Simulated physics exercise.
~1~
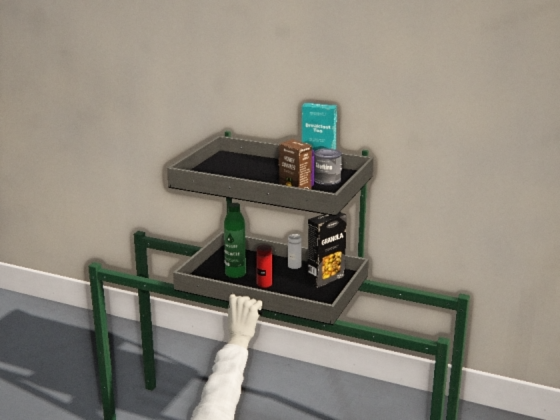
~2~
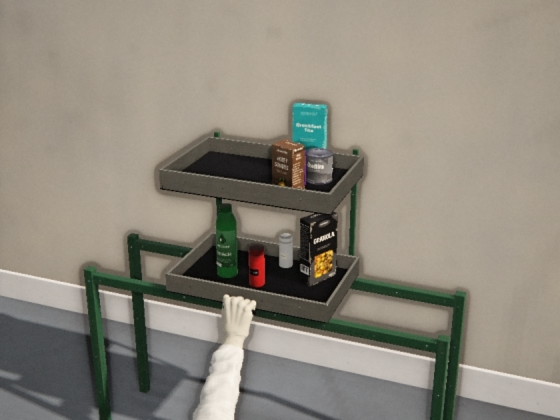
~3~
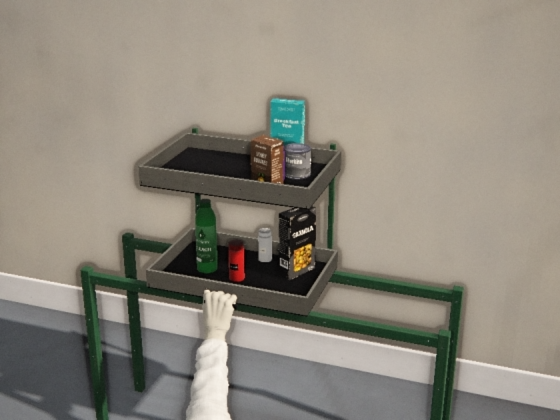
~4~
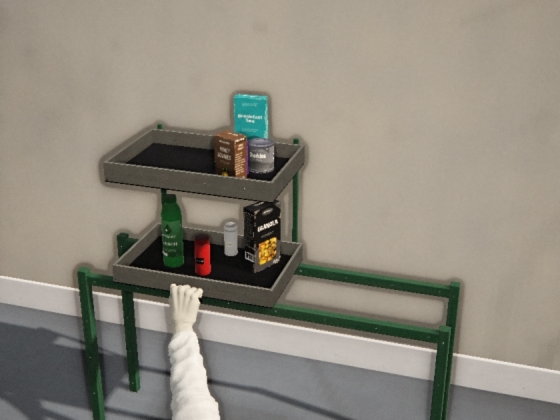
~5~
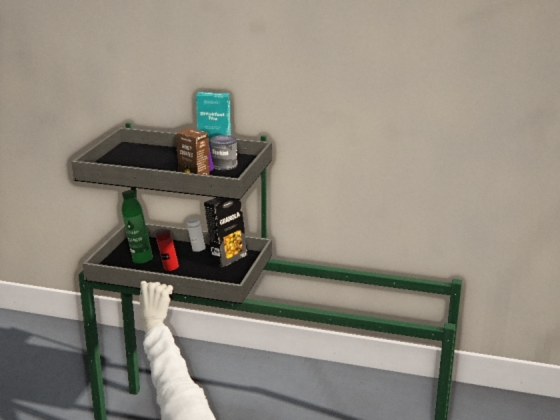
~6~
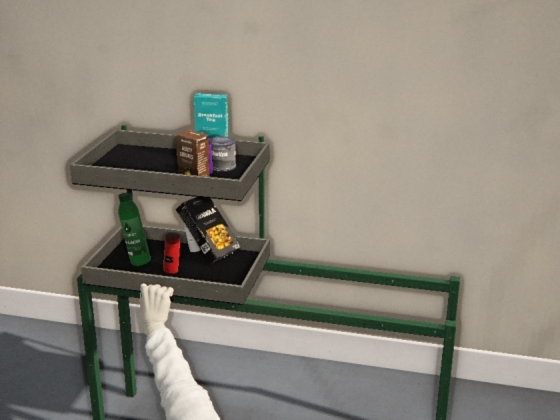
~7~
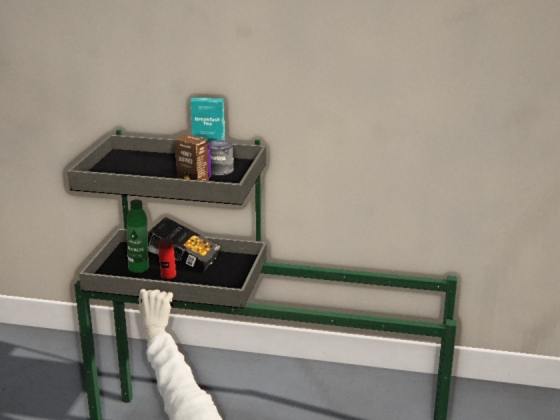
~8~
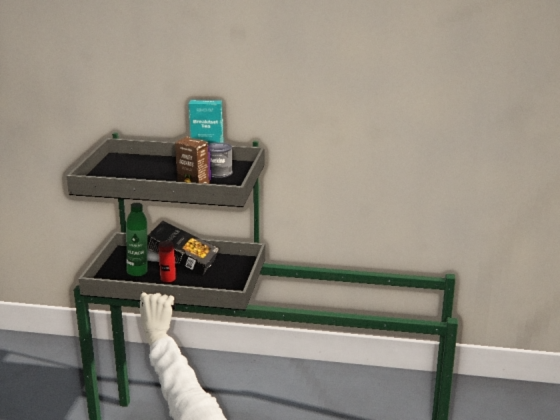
A two-level tray slides left beside a pale hand and stops, toppling the black packet and white shaker.
